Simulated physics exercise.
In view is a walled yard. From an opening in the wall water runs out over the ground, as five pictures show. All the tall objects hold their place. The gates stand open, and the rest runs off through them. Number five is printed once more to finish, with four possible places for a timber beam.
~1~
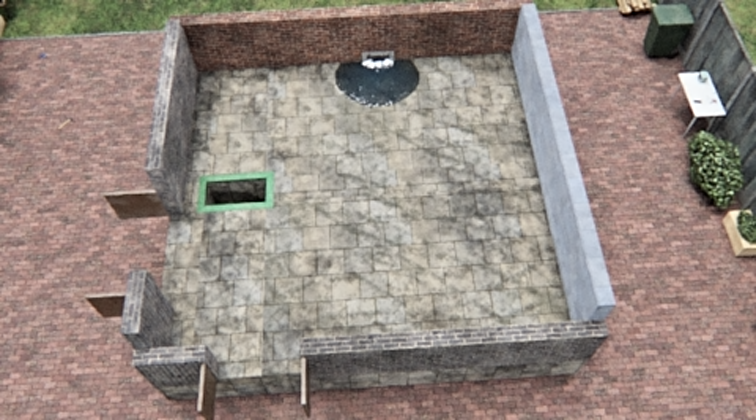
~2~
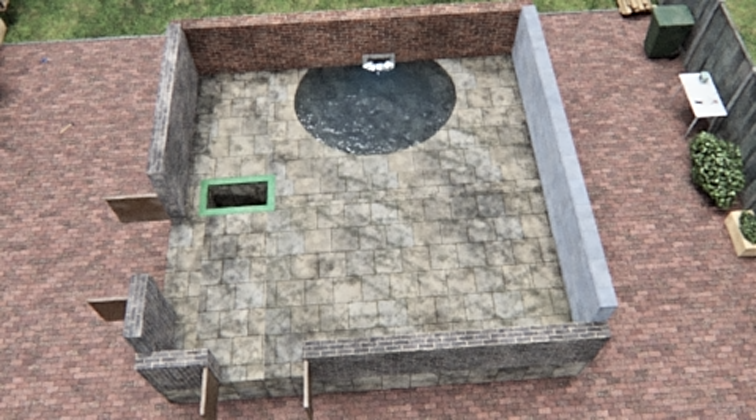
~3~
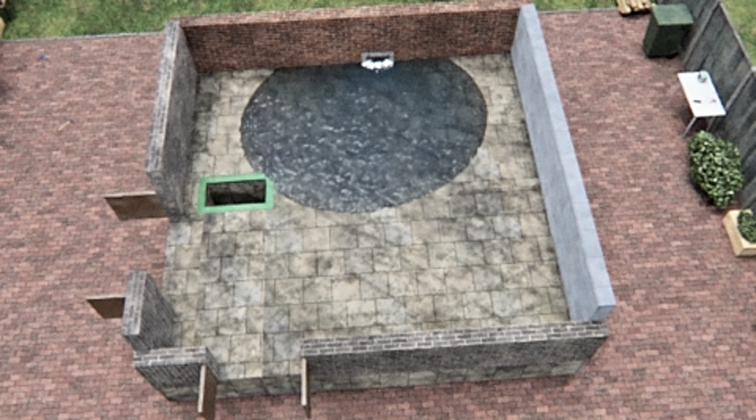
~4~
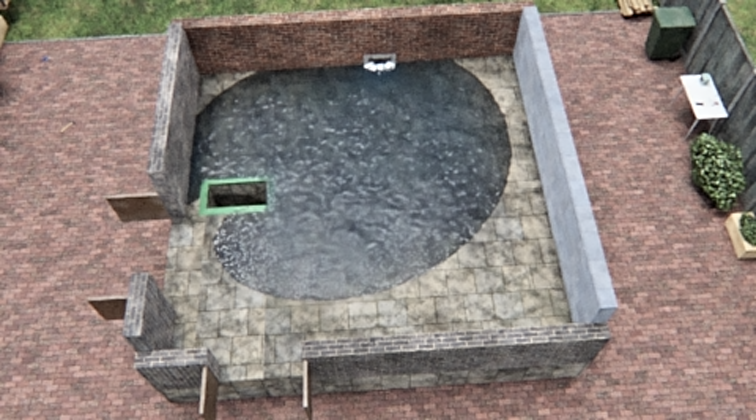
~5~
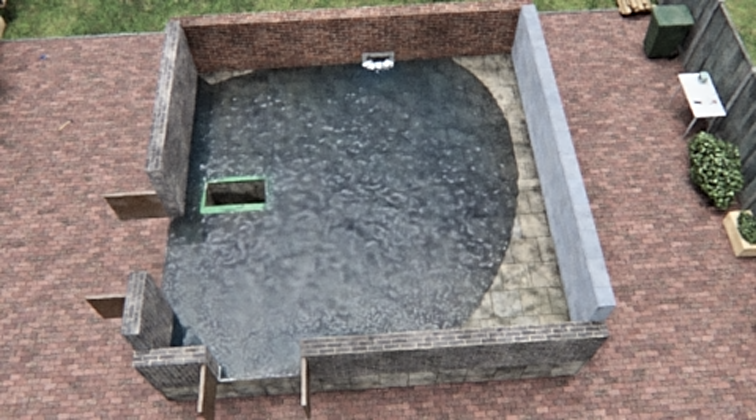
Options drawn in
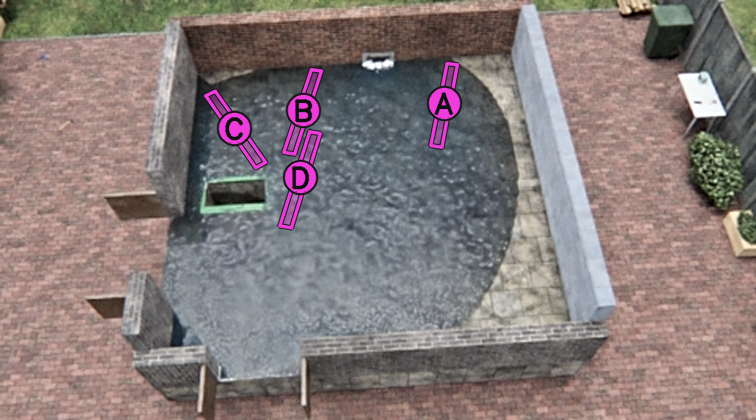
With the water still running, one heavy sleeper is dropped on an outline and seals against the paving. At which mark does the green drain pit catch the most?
A.
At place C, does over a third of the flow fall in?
No, it does not.
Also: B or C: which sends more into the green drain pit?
C it is.
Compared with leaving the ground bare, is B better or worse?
Worse.
In magenta, A from (436, 146) to (452, 64); B from (289, 153) to (316, 70); C from (210, 93) to (260, 165); D from (285, 226) to (314, 132).
With A, about 29 % of the stream goes into the green drain pit, about 71 % out by the gates.
With B, about 9 % of the stream goes into the green drain pit, about 91 % out by the gates.
With C, about 21 % of the stream goes into the green drain pit, about 79 % out by the gates.
With D, about 18 % of the stream goes into the green drain pit, about 82 % out by the gates.
